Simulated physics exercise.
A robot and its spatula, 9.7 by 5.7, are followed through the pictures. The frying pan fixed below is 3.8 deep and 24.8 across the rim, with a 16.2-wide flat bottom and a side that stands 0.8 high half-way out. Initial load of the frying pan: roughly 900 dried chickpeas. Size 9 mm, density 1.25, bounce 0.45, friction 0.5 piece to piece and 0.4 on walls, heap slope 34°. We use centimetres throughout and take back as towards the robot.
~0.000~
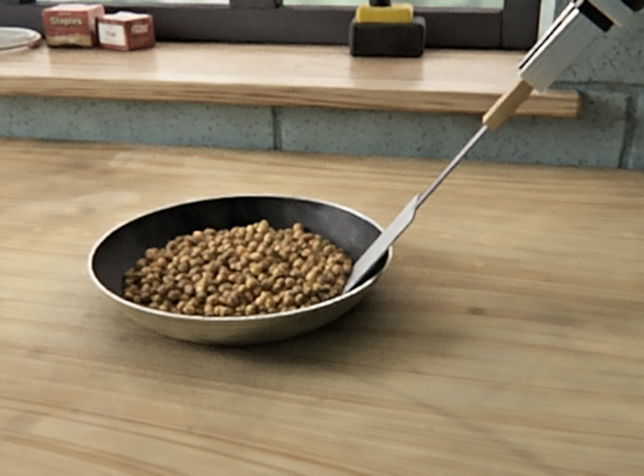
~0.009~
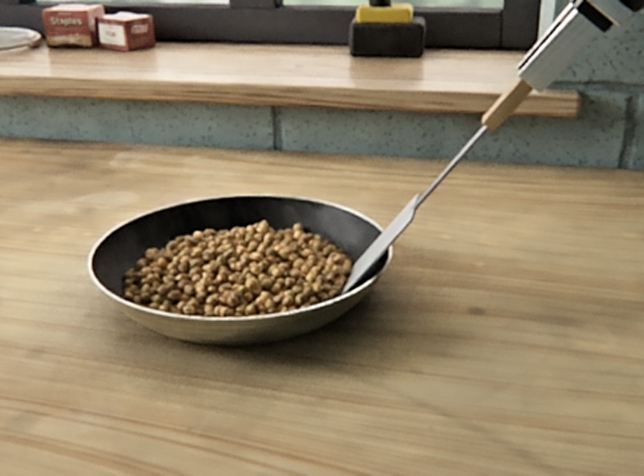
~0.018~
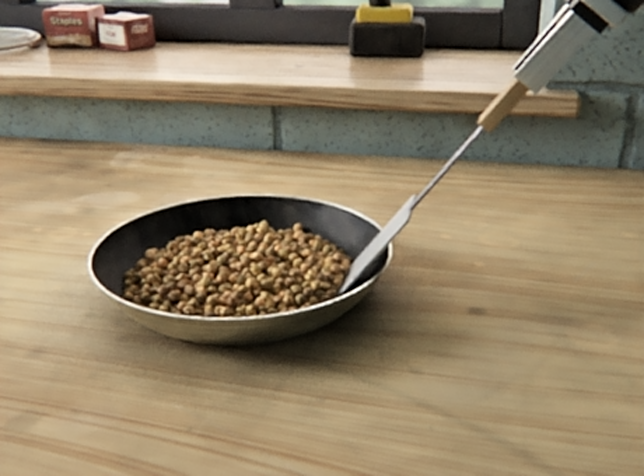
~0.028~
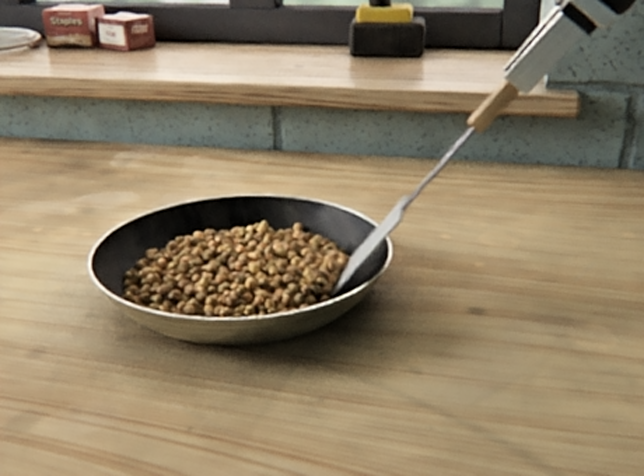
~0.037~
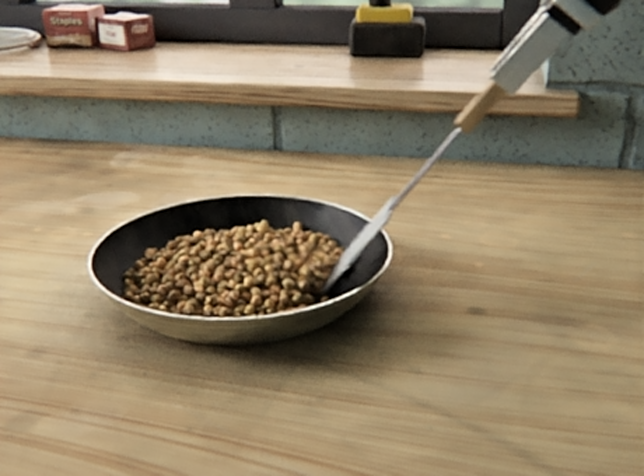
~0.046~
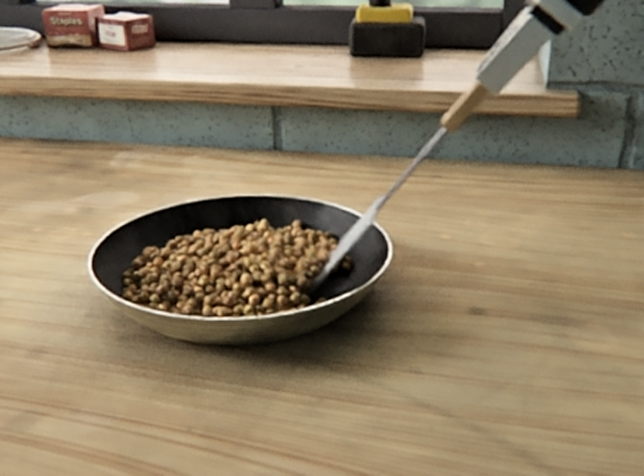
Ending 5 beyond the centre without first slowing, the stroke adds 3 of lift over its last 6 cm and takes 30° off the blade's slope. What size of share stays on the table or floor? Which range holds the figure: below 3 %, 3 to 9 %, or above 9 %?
The figure lies within 3 to 9 %.
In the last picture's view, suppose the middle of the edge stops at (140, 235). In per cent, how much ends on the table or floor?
The share ending on the table or floor is about 20 per cent.
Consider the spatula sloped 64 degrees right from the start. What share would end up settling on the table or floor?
In that case around 5 per cent.
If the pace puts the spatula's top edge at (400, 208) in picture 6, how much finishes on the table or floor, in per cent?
Share: Roughly 0 %.
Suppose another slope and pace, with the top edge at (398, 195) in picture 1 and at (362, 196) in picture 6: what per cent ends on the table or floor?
Some 5 percent ends up on the table or floor.
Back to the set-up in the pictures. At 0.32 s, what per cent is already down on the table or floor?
It works out to about 6 in a hundred.
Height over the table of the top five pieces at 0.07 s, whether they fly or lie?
Height: Approx. 5 cm.
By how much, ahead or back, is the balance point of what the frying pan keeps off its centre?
3.0 cm ahead.
After 0.07 s, sloping 53°, highest piece 5 above the table; 900 in the frying pan.
After 0.10 s, sloping 43°, highest piece 6 above the table; 900 in the frying pan.
After 0.32 s, sloping 23°, highest piece 5 above the table; 849 in the frying pan, 48 on the table or floor, 3 on the blade or in flight.
After 1.37 s, sloping 23°, highest piece 4 above the table; 848 in the frying pan, 52 on the table or floor.
In the end, 848 in the frying pan, 52 on the table or floor. That is 6 % on the table or floor.
